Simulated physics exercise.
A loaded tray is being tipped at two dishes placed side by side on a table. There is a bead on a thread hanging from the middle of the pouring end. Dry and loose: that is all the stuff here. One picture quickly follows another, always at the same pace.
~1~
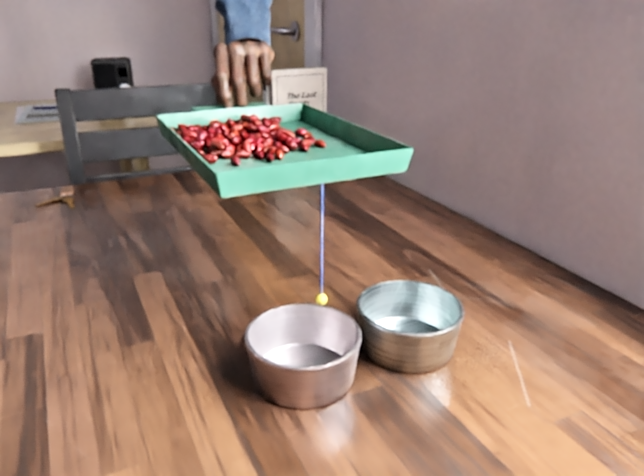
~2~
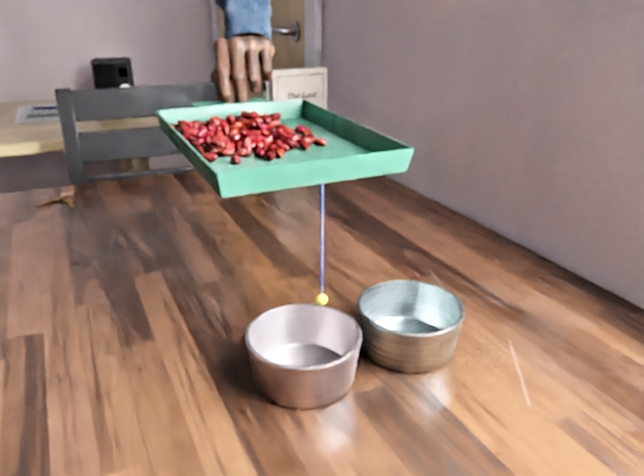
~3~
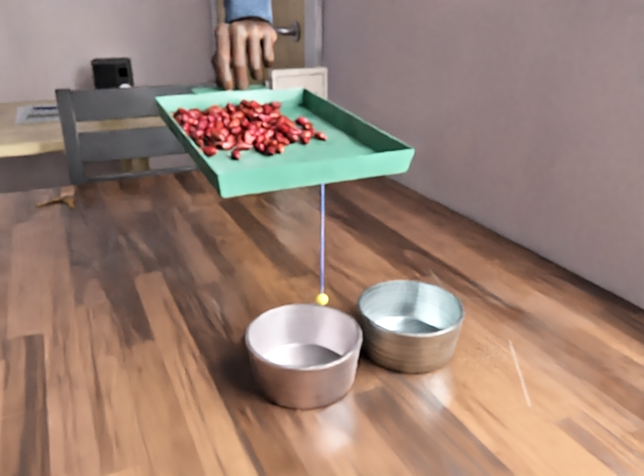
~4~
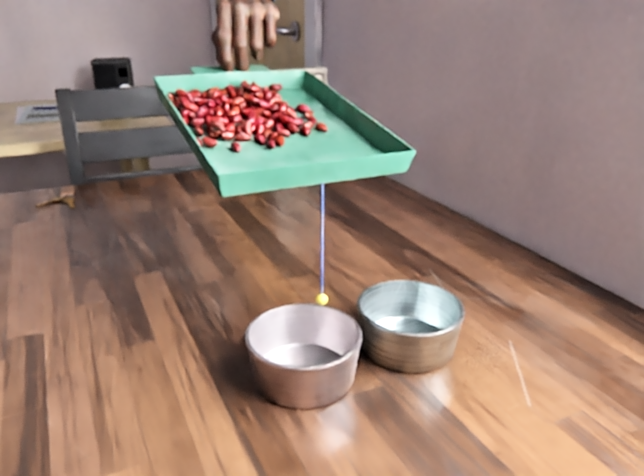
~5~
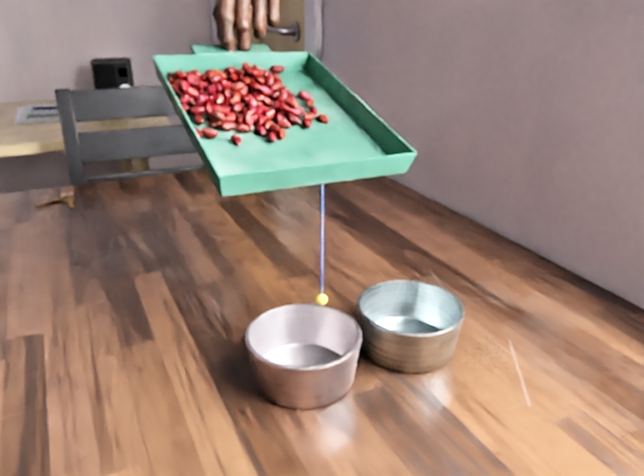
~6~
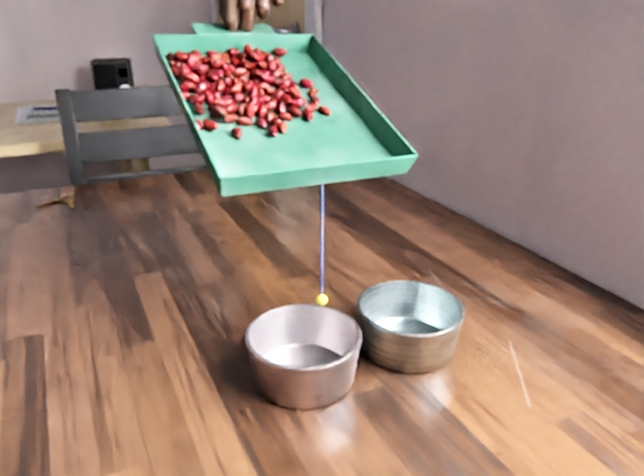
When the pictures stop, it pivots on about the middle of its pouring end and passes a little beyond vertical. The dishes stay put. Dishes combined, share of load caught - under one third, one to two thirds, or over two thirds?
One to two thirds.
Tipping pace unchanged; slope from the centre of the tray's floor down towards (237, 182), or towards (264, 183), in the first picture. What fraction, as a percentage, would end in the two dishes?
First case around 30 per cent, second case 30 per cent.
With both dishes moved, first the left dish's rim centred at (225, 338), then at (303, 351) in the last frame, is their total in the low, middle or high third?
On the first try the answer is less than a third, and on the second it is above two thirds.
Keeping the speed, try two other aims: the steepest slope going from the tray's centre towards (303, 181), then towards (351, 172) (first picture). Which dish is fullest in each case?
Toward the first point it's the dish to the left; toward the second, the dish to the right.
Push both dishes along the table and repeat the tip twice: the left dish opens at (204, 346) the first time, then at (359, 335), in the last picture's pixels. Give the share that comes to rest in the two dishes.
Roughly 10% first, roughly 50% second.
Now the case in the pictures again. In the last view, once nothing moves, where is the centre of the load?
Close to (358, 385) in the last view.
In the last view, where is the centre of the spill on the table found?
Approximate centre, last frame: (399, 430).
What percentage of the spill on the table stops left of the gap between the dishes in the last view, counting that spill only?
Close to 30 per cent.
Just after the last frame, tray tipped steeply; the larger part on the tray; about a tenth in the air.
A moment on, tray tipped past a quarter turn; roughly half on the tray; about a tenth in the left dish; about a tenth in the right dish; roughly a quarter outside both; about a tenth in the air.
Further on, tray tipped past a quarter turn; roughly a quarter in the left dish; roughly a quarter in the right dish; roughly half outside both.
When it is over, tray tipped past a quarter turn; roughly a quarter in the left dish; roughly a quarter in the right dish; roughly half outside both.
